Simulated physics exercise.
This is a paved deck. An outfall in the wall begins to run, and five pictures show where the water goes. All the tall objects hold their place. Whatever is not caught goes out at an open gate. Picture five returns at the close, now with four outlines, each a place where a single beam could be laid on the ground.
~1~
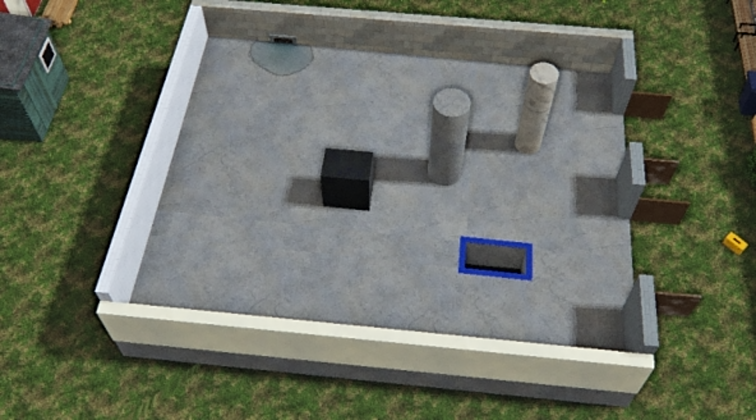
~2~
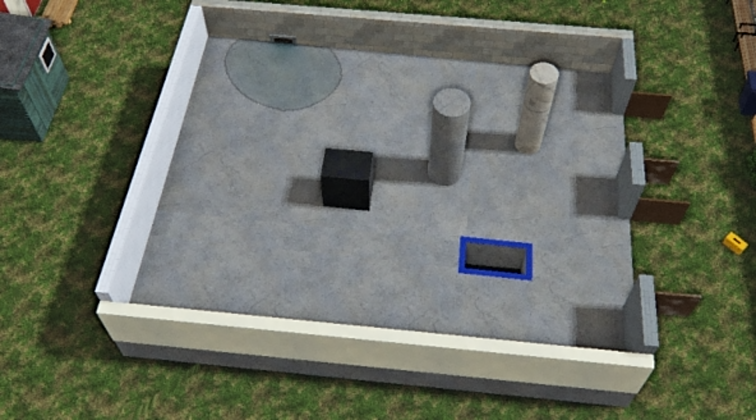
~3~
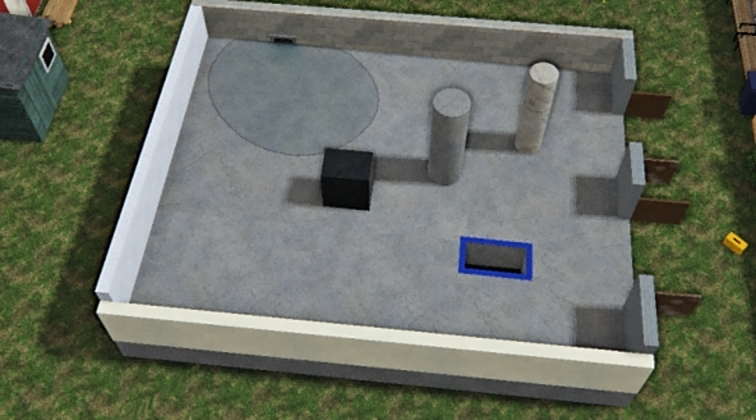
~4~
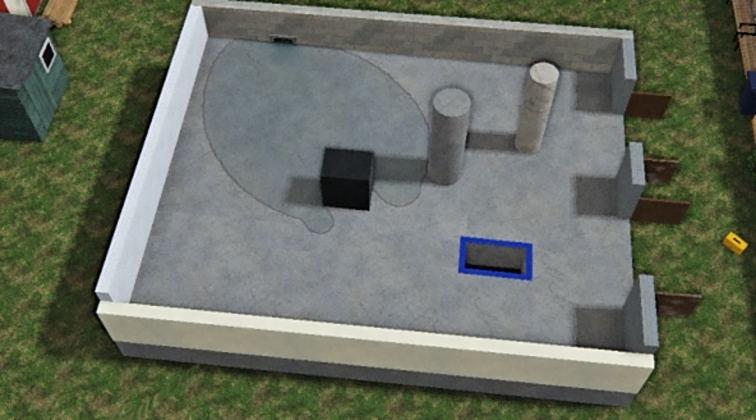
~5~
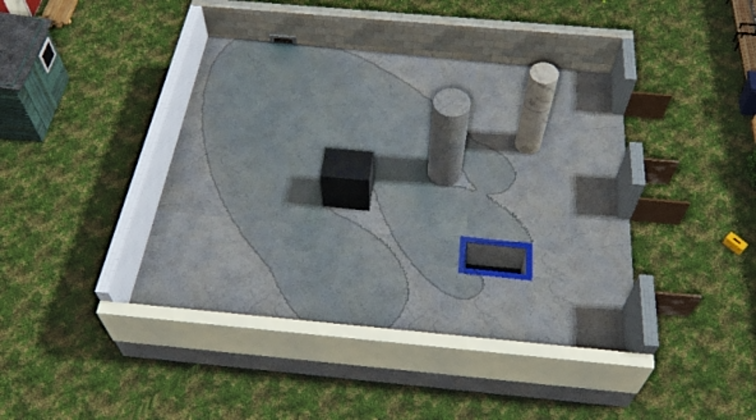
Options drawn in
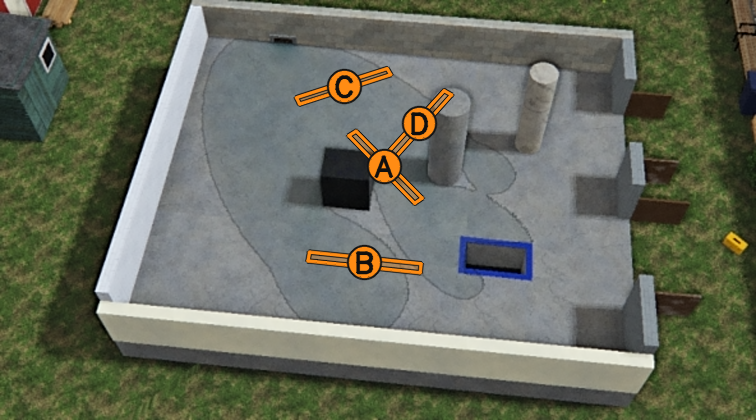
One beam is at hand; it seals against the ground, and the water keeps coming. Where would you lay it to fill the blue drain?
The best spot is B.
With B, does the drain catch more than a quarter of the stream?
Yes.
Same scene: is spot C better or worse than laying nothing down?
It is worse.
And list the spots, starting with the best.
Best to worst: B, D, A, C.
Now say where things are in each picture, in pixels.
The first frame shows outfall at (283, 40); blue drain at (496, 258); open gate at (620, 261); open gate at (614, 145); front seen at (274, 70), 2 % of the ground wet; blue drain still dry.
The second frame shows front seen at (319, 99), 6 % of the ground wet; blue drain still dry.
The third frame shows front seen at (354, 138), 14 % of the ground wet; blue drain still dry.
The fourth frame shows front seen at (416, 193), 26 % of the ground wet; blue drain still dry.
The fifth frame shows front seen at (466, 295), 42 % of the ground wet; blue drain taking water.
On the marked copy, A from (352, 133) to (418, 200); B from (308, 256) to (420, 268); C from (298, 100) to (388, 71); D from (390, 156) to (447, 92).
Choosing A, about 20 % of the stream goes into the blue drain, about 77 % out by the gates.
Choosing B, about 46 % of the stream goes into the blue drain, about 50 % out by the gates.
Choosing C, about 13 % of the stream goes into the blue drain, about 84 % out by the gates.
Choosing D, about 30 % of the stream goes into the blue drain, about 66 % out by the gates.
